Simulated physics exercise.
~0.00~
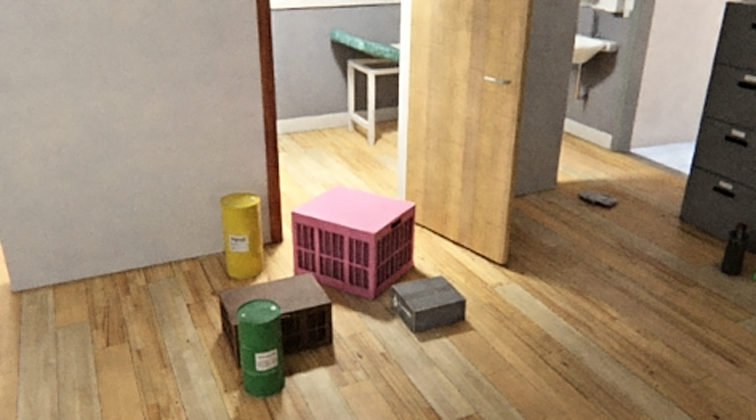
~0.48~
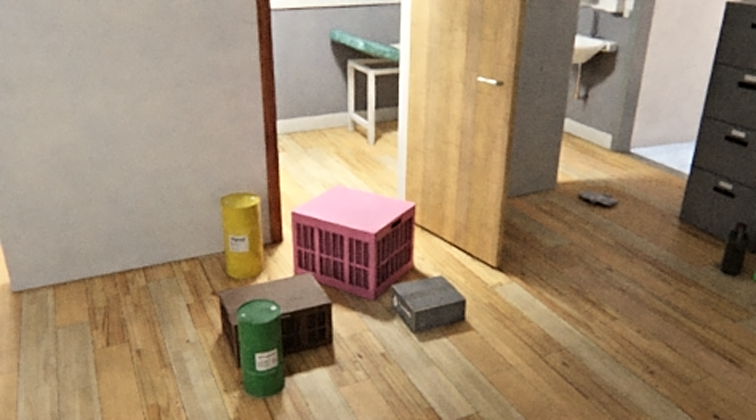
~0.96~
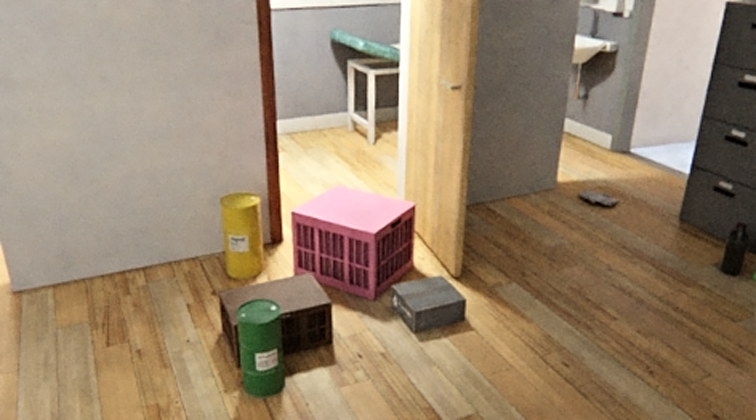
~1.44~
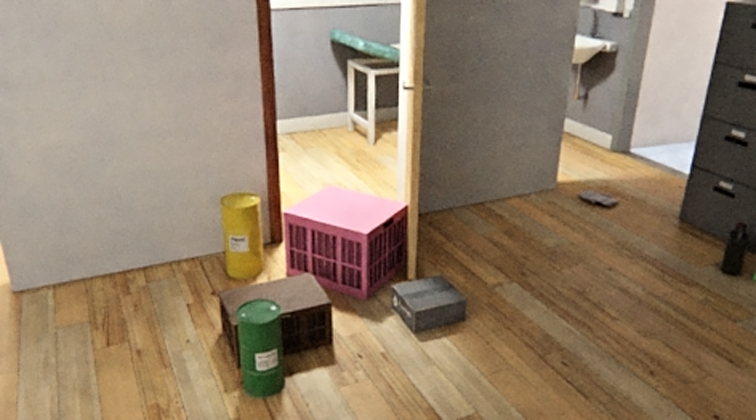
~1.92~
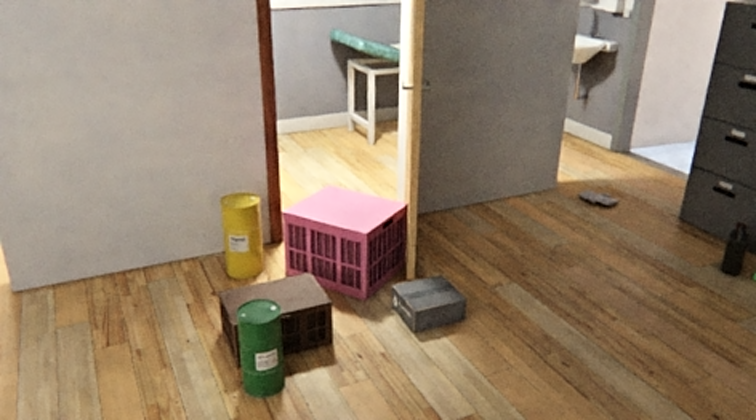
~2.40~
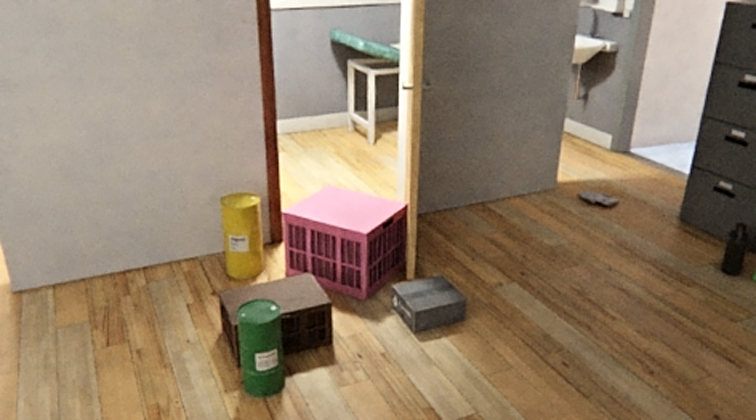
A wooden door swings partway toward its frame and stops against a pink crate, still open.
